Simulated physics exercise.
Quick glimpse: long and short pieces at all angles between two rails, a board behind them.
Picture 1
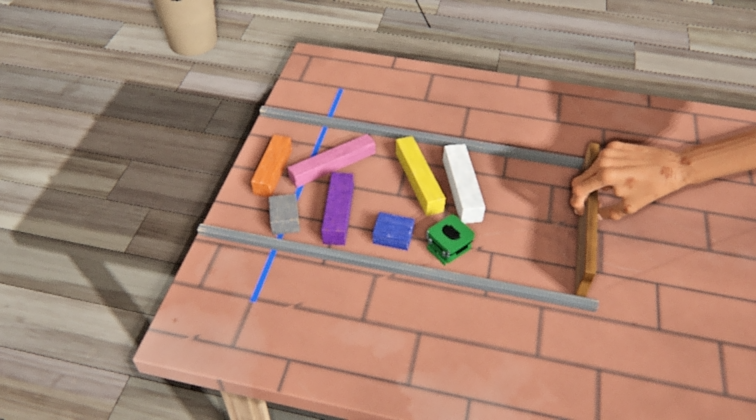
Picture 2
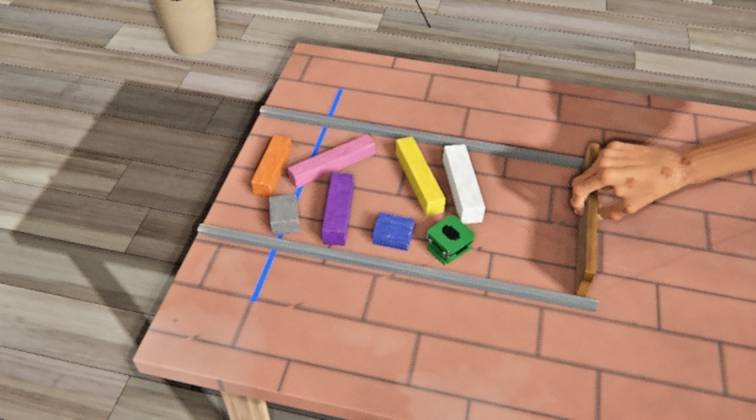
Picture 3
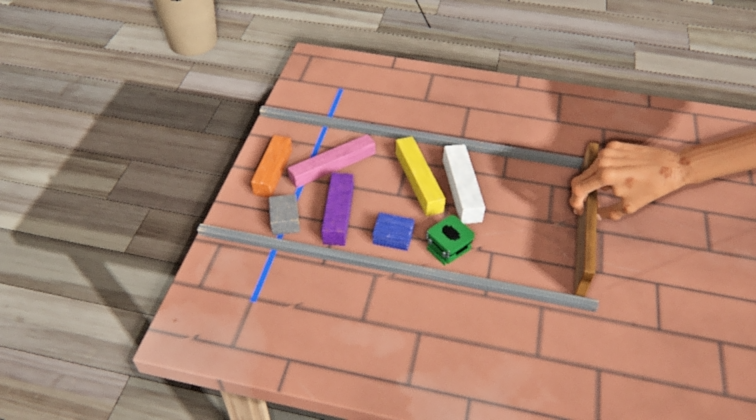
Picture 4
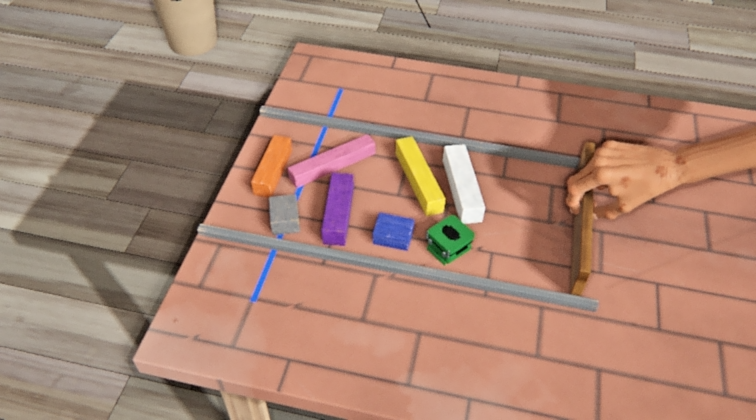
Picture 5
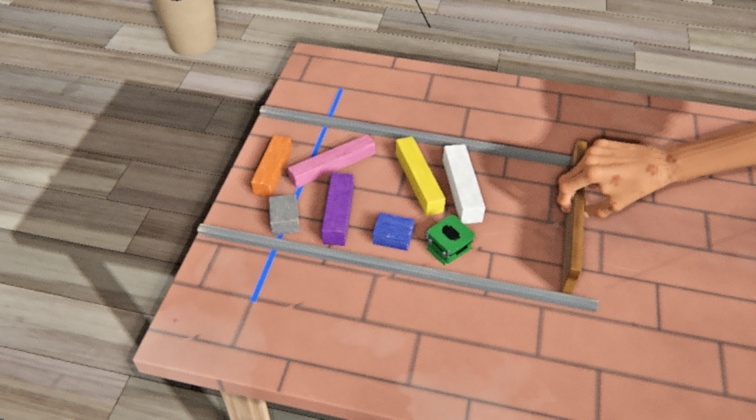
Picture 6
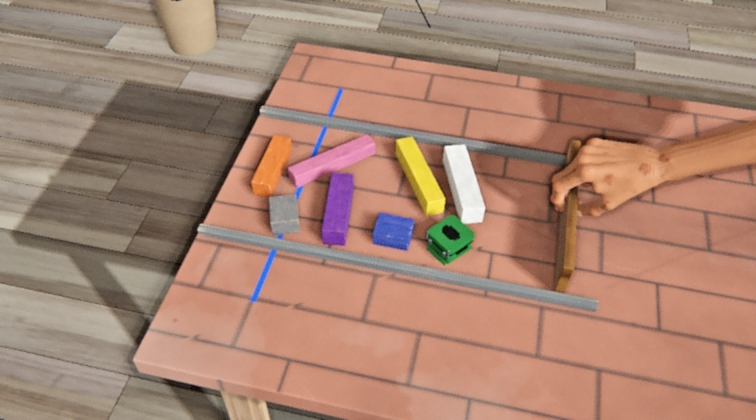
A hand slid a wooden board slightly left between two rails on a brick-patterned table, while the scattered coloured blocks and bars, some near a blue line of tape, stayed still.
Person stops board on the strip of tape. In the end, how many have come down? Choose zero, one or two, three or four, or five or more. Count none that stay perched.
By the end, one or two have come down.
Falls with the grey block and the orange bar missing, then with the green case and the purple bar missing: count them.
Result, first then second: 0, 0.
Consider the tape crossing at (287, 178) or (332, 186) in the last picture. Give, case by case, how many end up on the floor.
On the floor, 4 then 0.
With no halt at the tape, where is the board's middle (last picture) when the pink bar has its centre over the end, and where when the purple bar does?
Roughly (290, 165); for the second one, roughly (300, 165).
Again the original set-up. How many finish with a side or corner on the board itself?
2 of them.
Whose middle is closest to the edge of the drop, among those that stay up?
Purple bar.
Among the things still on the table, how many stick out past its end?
I'd say 2 of them.
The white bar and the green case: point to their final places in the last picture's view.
The one named first is at (301, 154), the next at (268, 217).
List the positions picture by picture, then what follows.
In the first picture, orange bar (272, 166); grey block (284, 214); pink bar (333, 160); board (587, 217); tape (303, 181).
In the second picture, grey block (284, 215); blue block (393, 231).
In the third picture, pink bar (333, 161); board (587, 216).
In the fourth picture, orange bar (272, 166); yellow bar (419, 175).
In the fifth picture, grey block (284, 215); purple bar (338, 208).
In the sixth picture, orange bar (272, 166); grey block (284, 215); pink bar (333, 161); board (568, 213); tape (303, 181).
Soon after, none off yet; orange bar at rest near (272, 166); grey block at rest near (284, 215); pink bar at rest near (333, 161).
At rest, the number that fall off is one or two; fallen, grey block and orange bar.
